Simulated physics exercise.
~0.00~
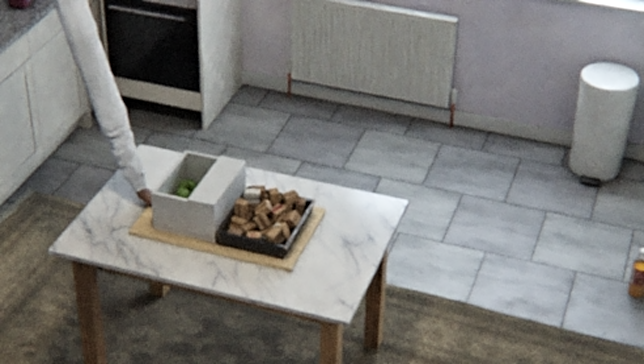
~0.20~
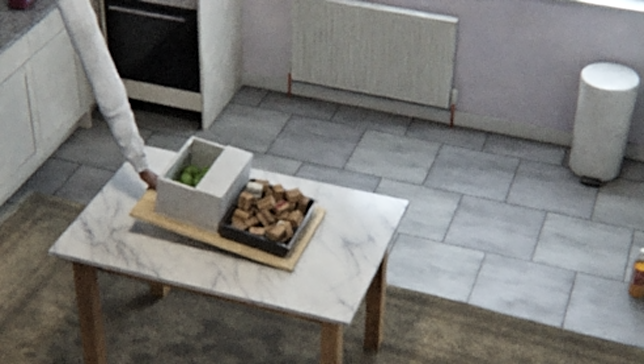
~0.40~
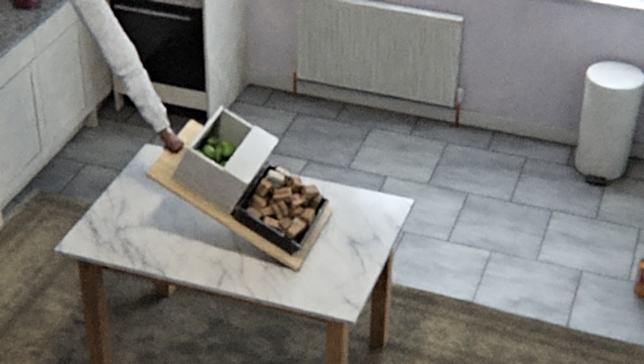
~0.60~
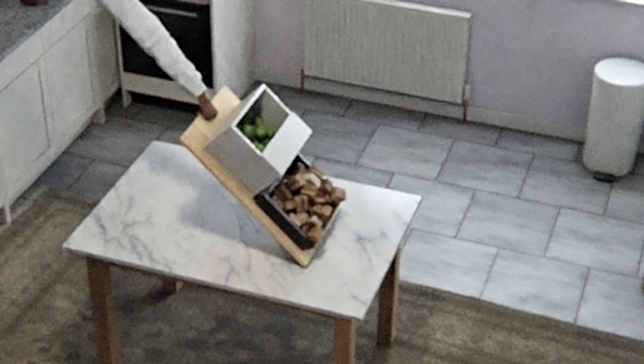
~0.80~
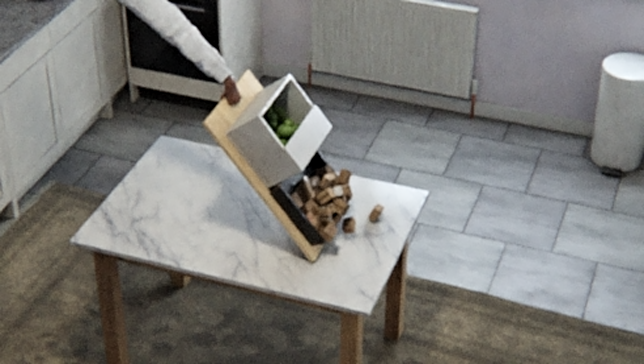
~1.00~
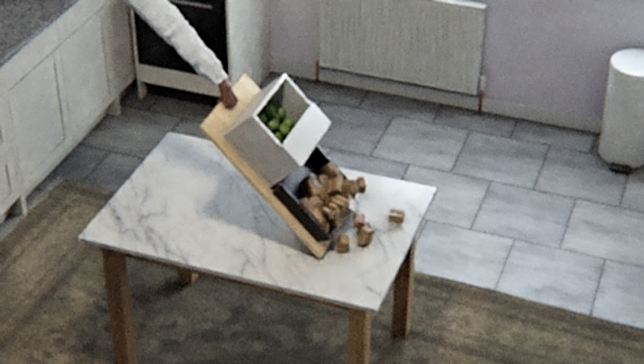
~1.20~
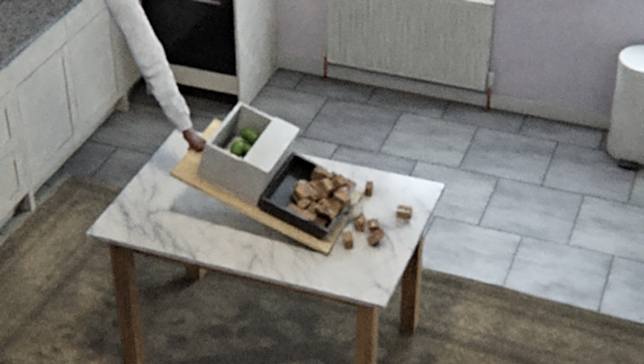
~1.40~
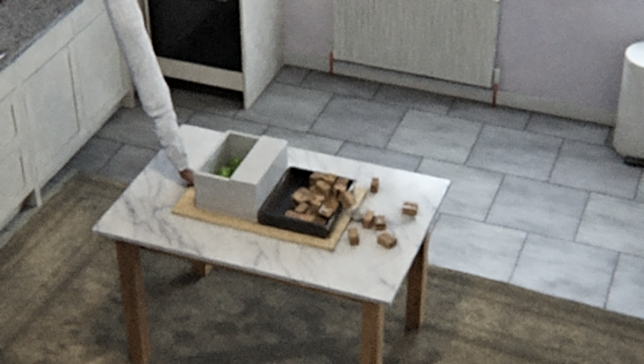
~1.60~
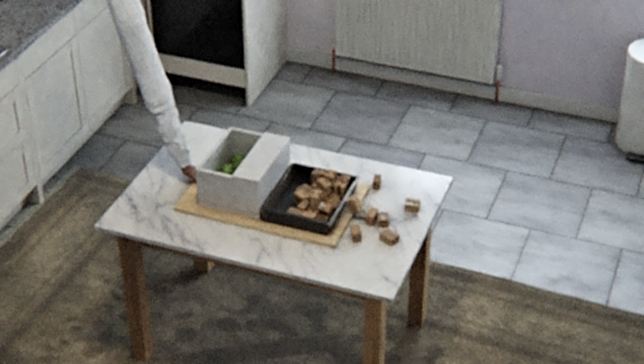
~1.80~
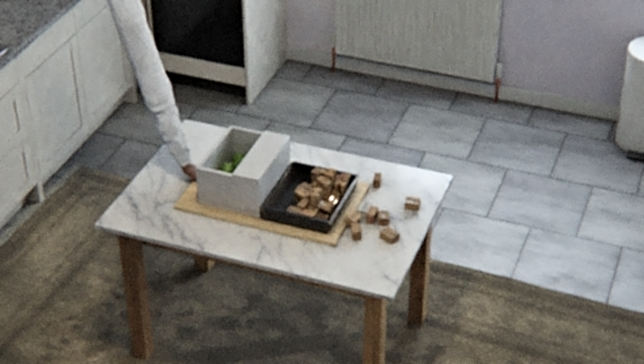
Hand tilting a board with two baskets on a marble table, spilling some brown parcels from the black one, then lowering it flat.
